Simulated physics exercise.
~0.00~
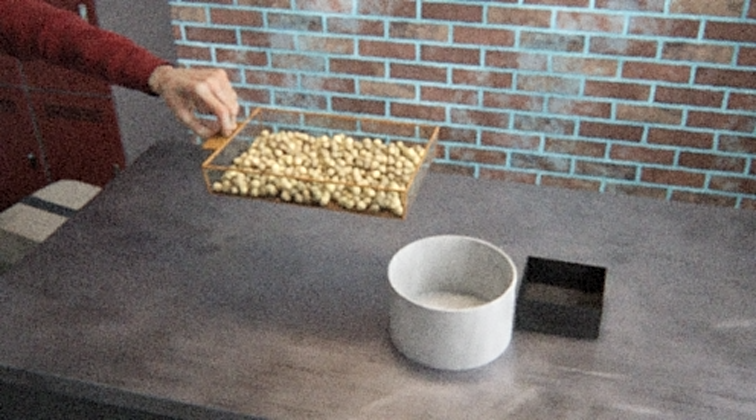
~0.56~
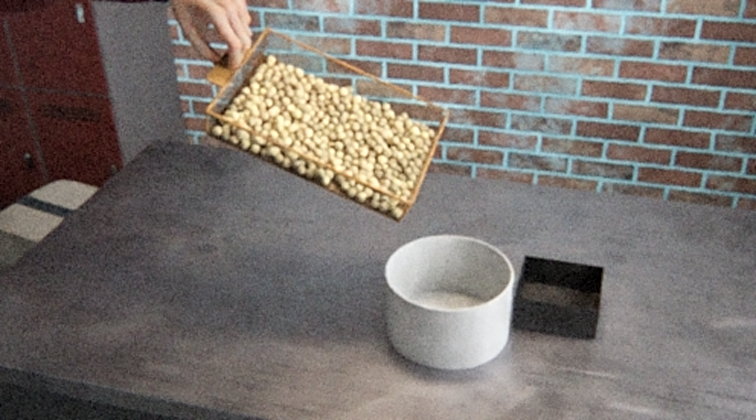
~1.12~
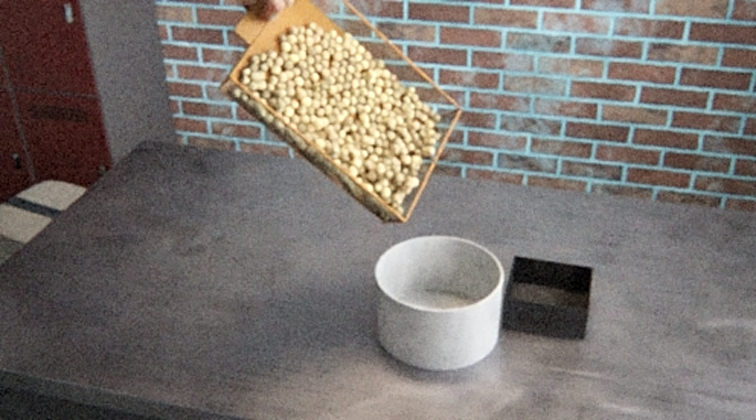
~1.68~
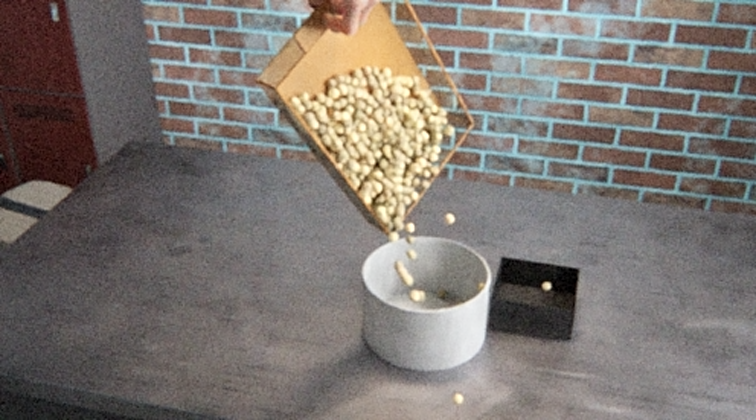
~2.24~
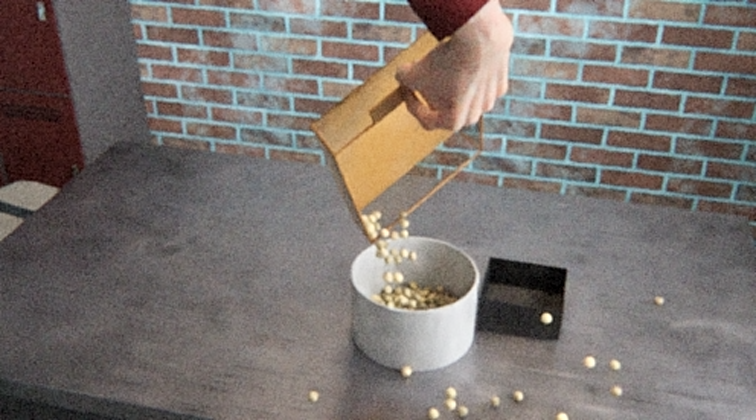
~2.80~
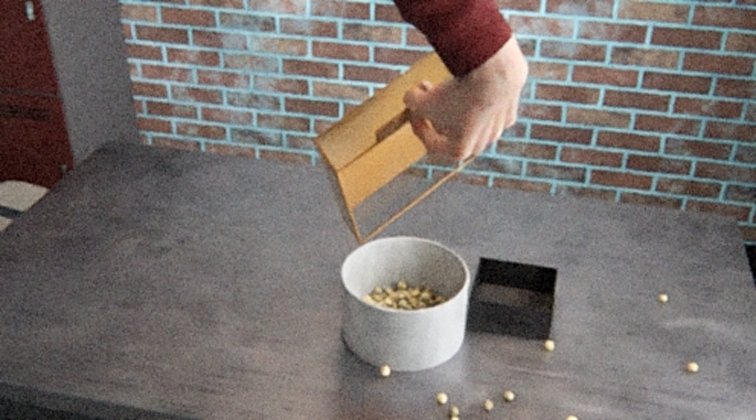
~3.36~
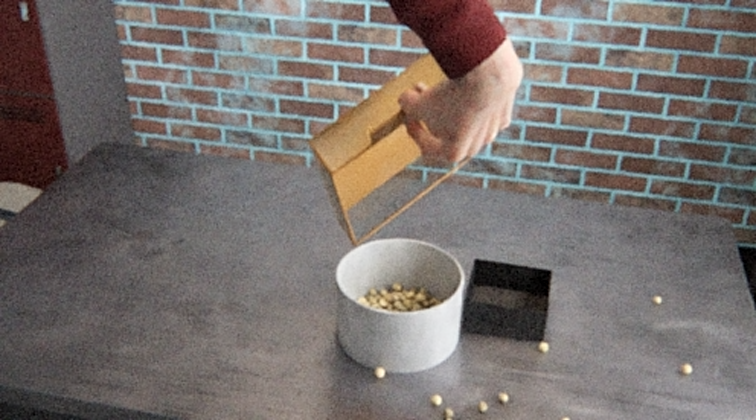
A shallow tray full of small, pale, round nuts is held by a hand above a dark table, in front of a brick wall. Below it stand a white pot and, just to the right, a smaller black tin. The hand tips the tray steadily to the right, and the nuts slide toward its lower corner. They begin to spill, most dropping into the pot while some bounce away across the table. The tray tilts past upright until it empties, then is held still over the pot. Most of the nuts end up in the pot, with several scattered on the table around it.
